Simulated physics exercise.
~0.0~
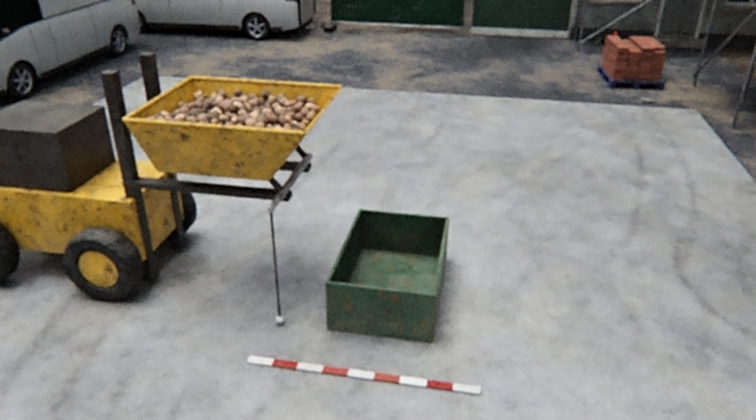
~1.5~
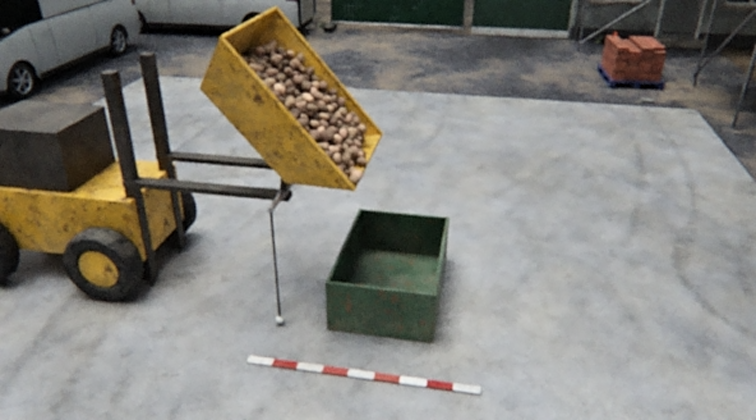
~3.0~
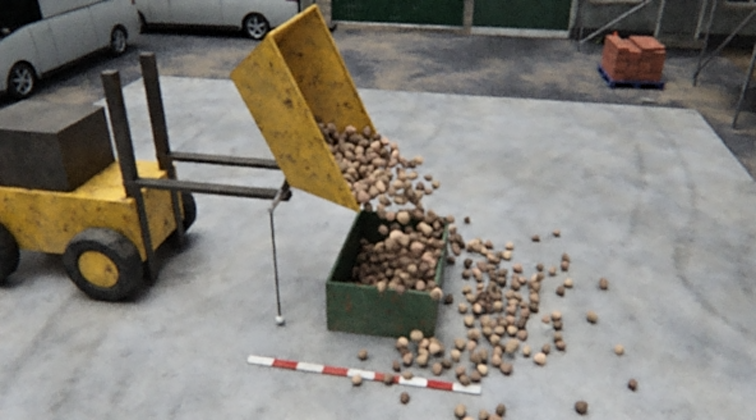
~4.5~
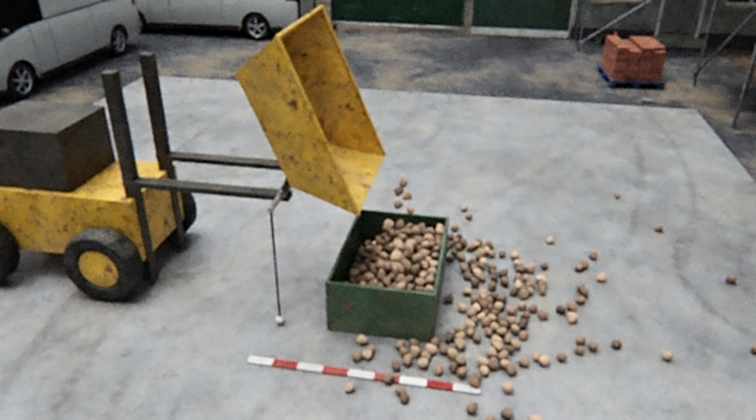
A yellow forklift stands at the left of a pale concrete yard, seen from above, holding up a yellow skip heaped with smooth brown stones. An open green bin sits on the ground to its right, behind a red and white striped bar, with parked vehicles and a stack of reddish blocks in the background. The skip tips steeply to the right, and the stones slide toward its lower lip. They pour into the bin, while many spill past its right side and scatter. Finally the skip hangs steeply tilted and looks empty, the bin is heaped, and stray stones litter the concrete.
